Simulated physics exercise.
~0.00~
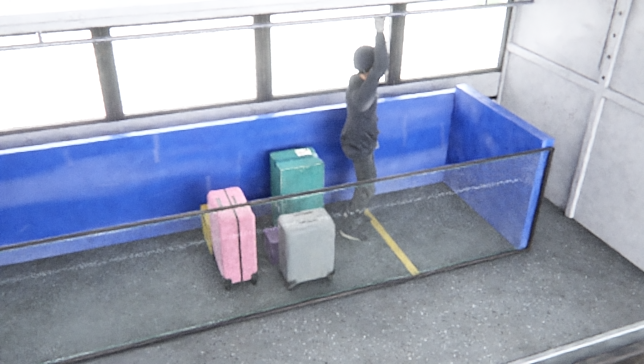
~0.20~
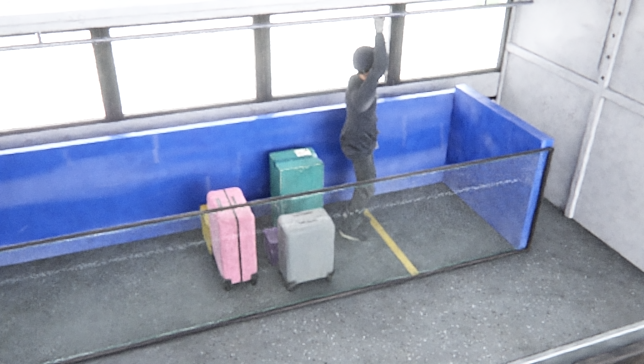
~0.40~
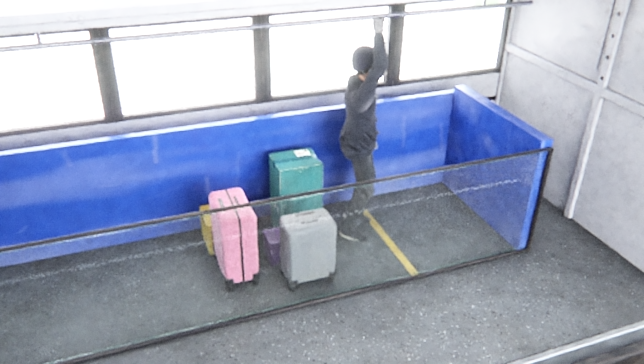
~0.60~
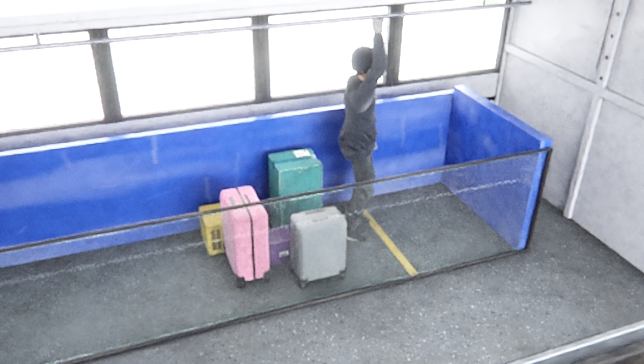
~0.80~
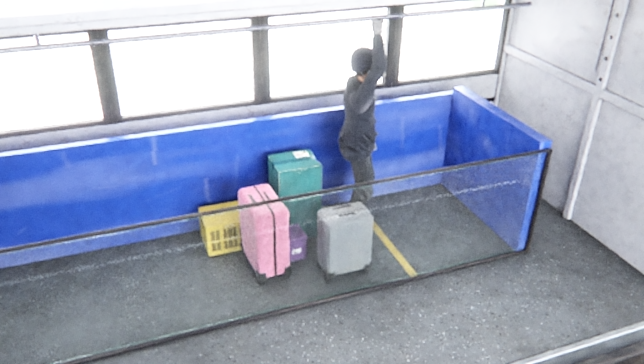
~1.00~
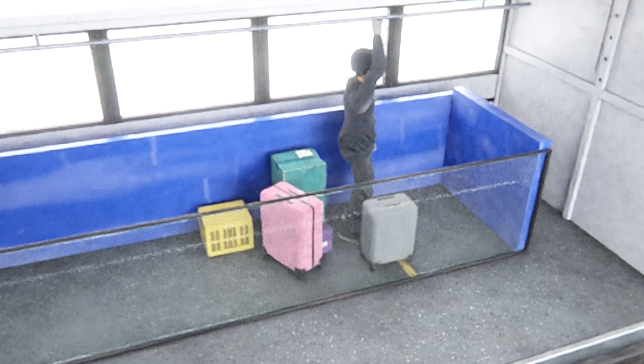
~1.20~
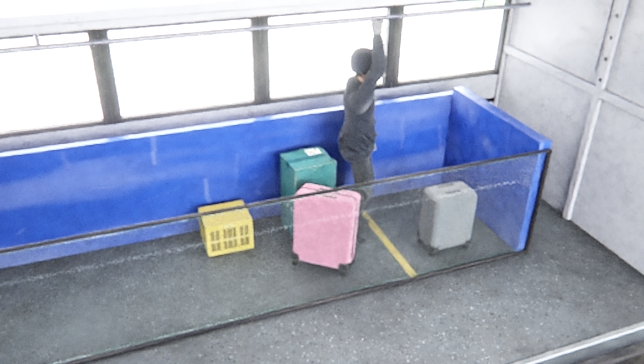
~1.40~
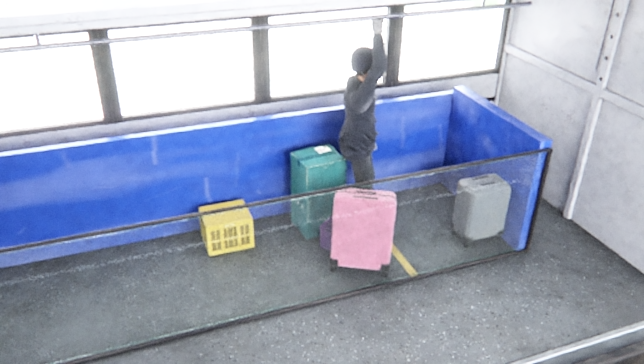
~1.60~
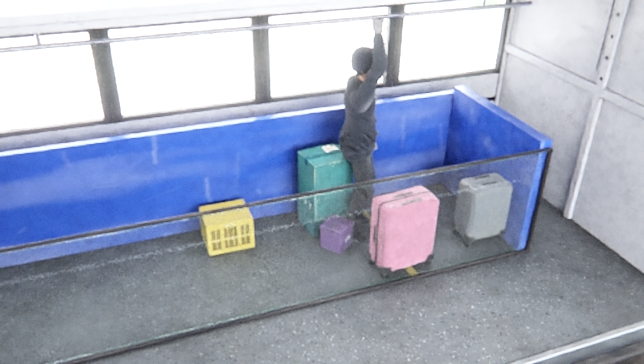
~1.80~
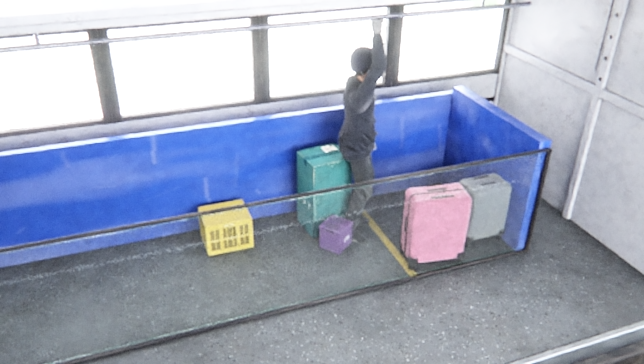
The clip shows a passenger bracing in a blue bay as grey and pink wheeled cases roll right across a yellow line, ending side by side near the end wall, while a purple tub and teal bag shift slightly and stop short, and a yellow crate stays put.
